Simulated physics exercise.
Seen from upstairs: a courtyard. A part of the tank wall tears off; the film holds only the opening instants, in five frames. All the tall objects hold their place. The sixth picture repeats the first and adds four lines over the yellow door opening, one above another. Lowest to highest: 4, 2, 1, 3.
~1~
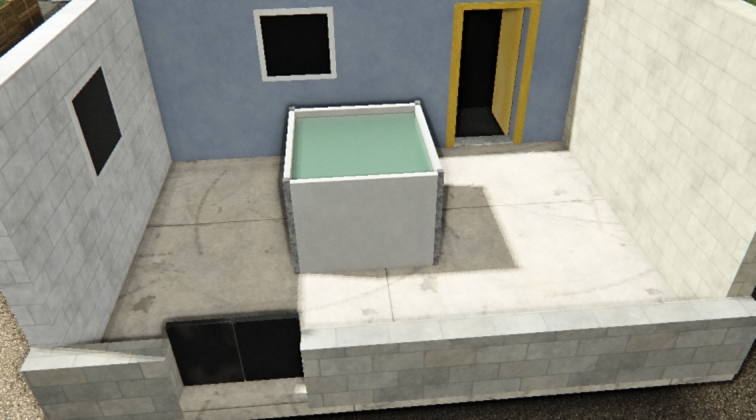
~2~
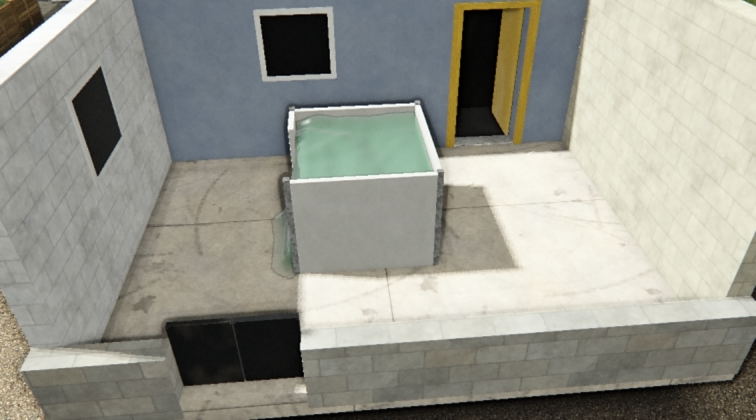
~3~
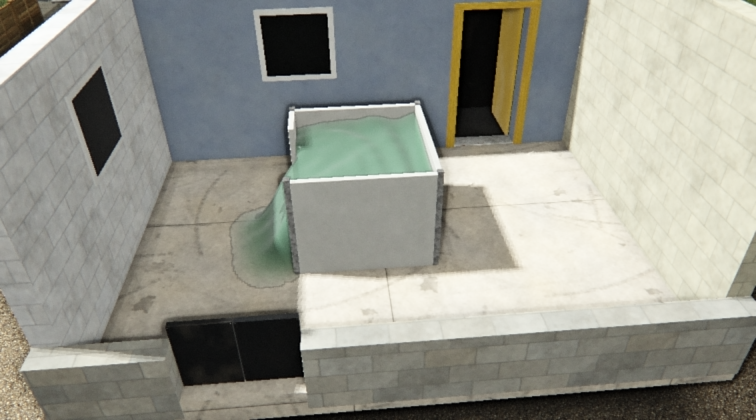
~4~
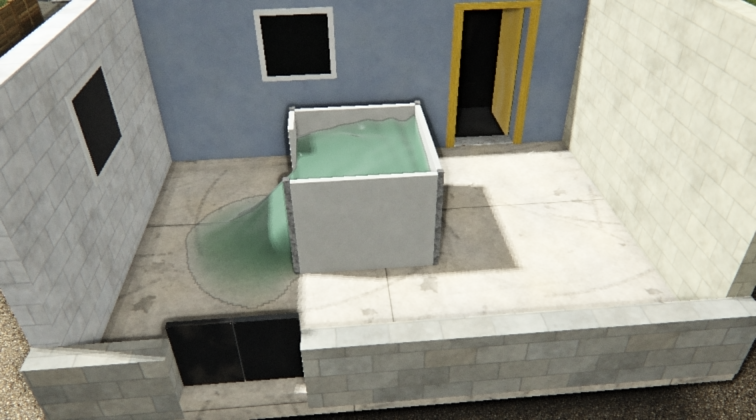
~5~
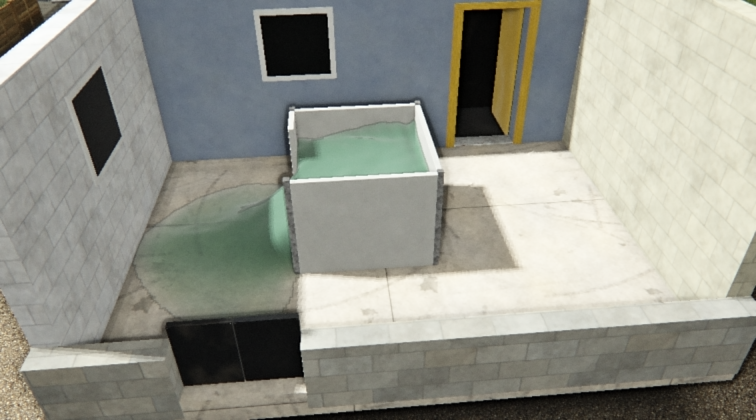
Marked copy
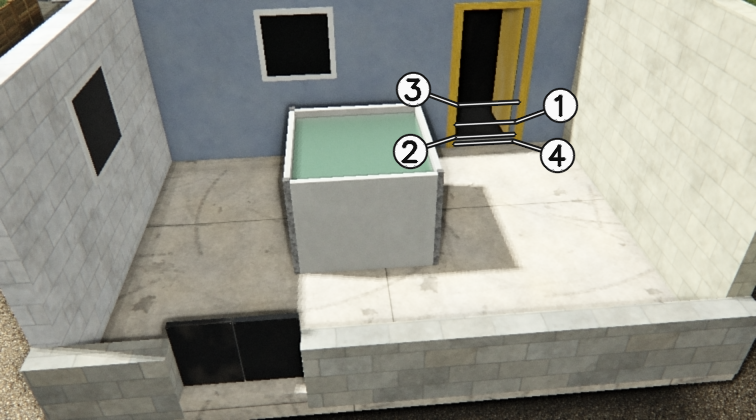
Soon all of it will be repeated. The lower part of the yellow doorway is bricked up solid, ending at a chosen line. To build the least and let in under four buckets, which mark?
I would pick mark 2.
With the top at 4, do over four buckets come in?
Yes, it does.
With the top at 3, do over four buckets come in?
No.
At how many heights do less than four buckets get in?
Three of the four.
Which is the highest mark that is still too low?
It is 4.
In white, 1 at (485, 123); 2 at (484, 135); 3 at (488, 103); 4 at (483, 142); from the bottom up 4, 2, 1, 3.
If 1 is chosen, nothing gets over.
If 2 is chosen, a splash gets over, under a bucket.
If 3 is chosen, nothing gets over.
If 4 is chosen, about 10 bucketfuls get in.
